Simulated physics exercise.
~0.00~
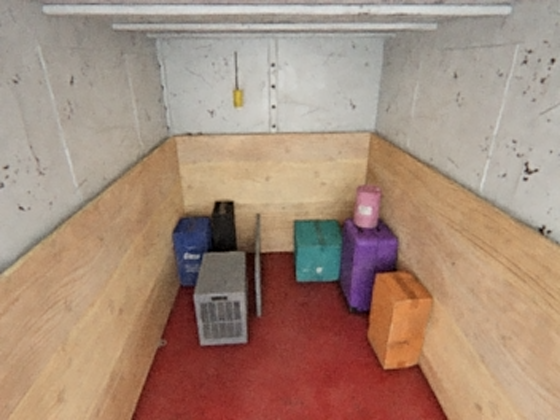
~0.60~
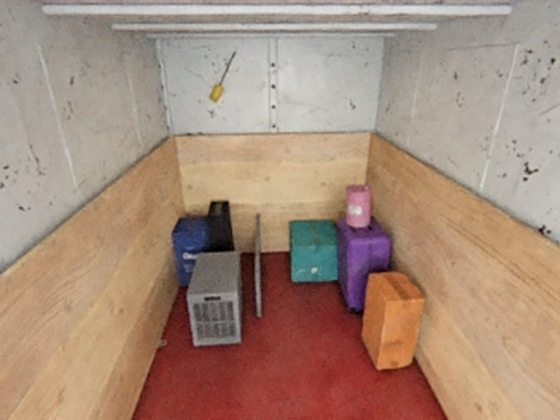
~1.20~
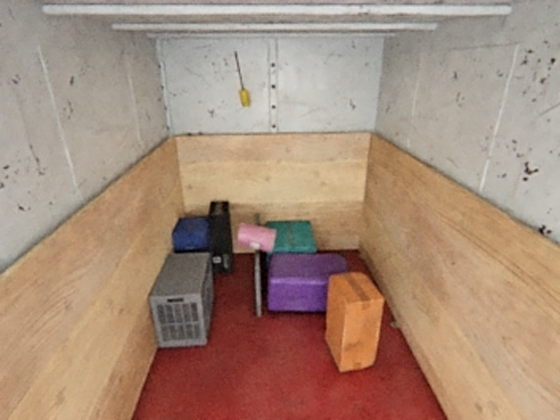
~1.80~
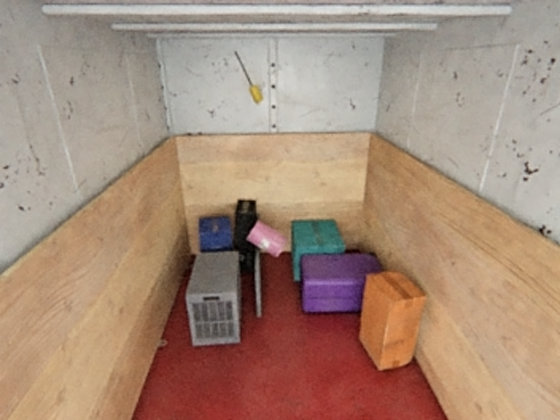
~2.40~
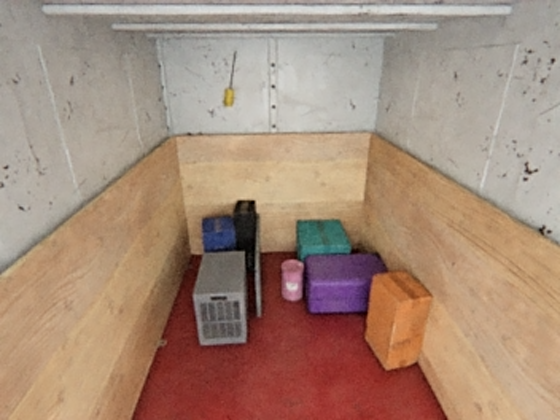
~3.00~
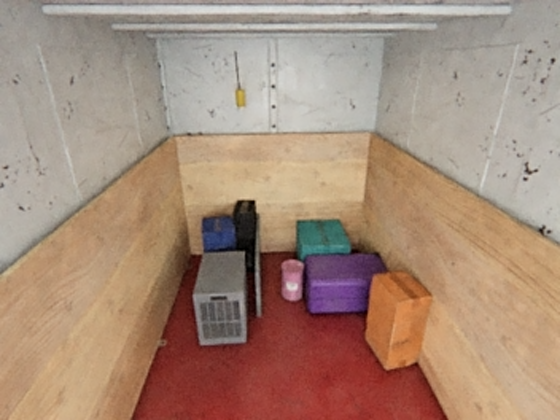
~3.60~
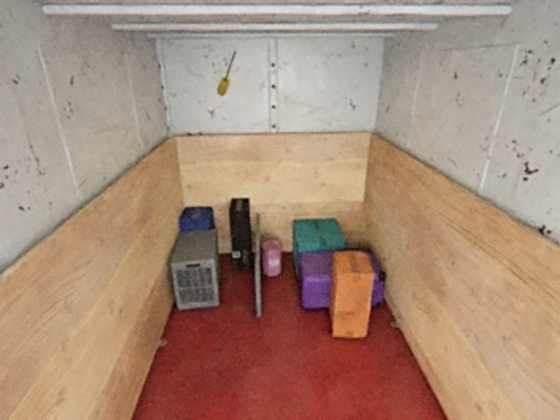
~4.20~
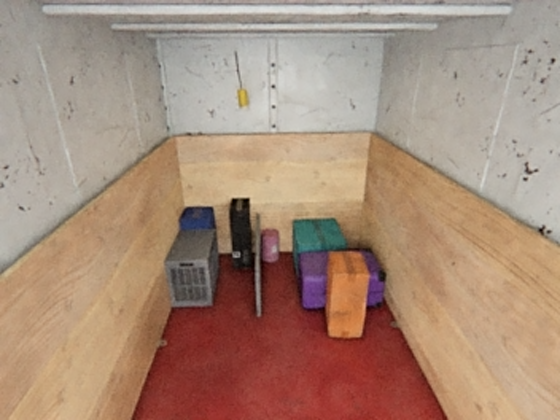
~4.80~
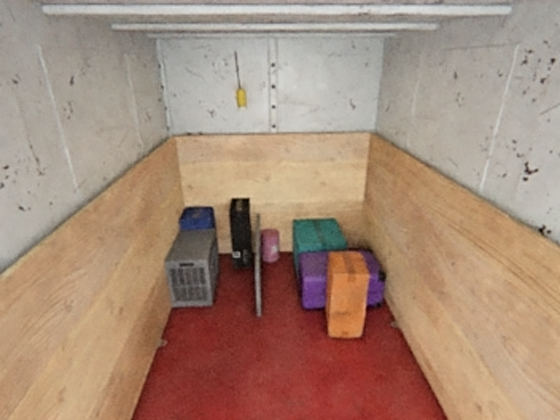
At the start, a pink canister stands on an upright purple case at the right of a van's load bay, among several boxes and a grey chest, while a yellow lamp swings on its cord. The load shifts left, and the purple case topples onto its side as the canister tips left by the low board. Things slide back right, and the canister drops upright to the floor. Then the orange box and grey chest slide forwards and left, and the canister moves deeper in. Finally everything rests, the purple case still on its side behind the orange box.
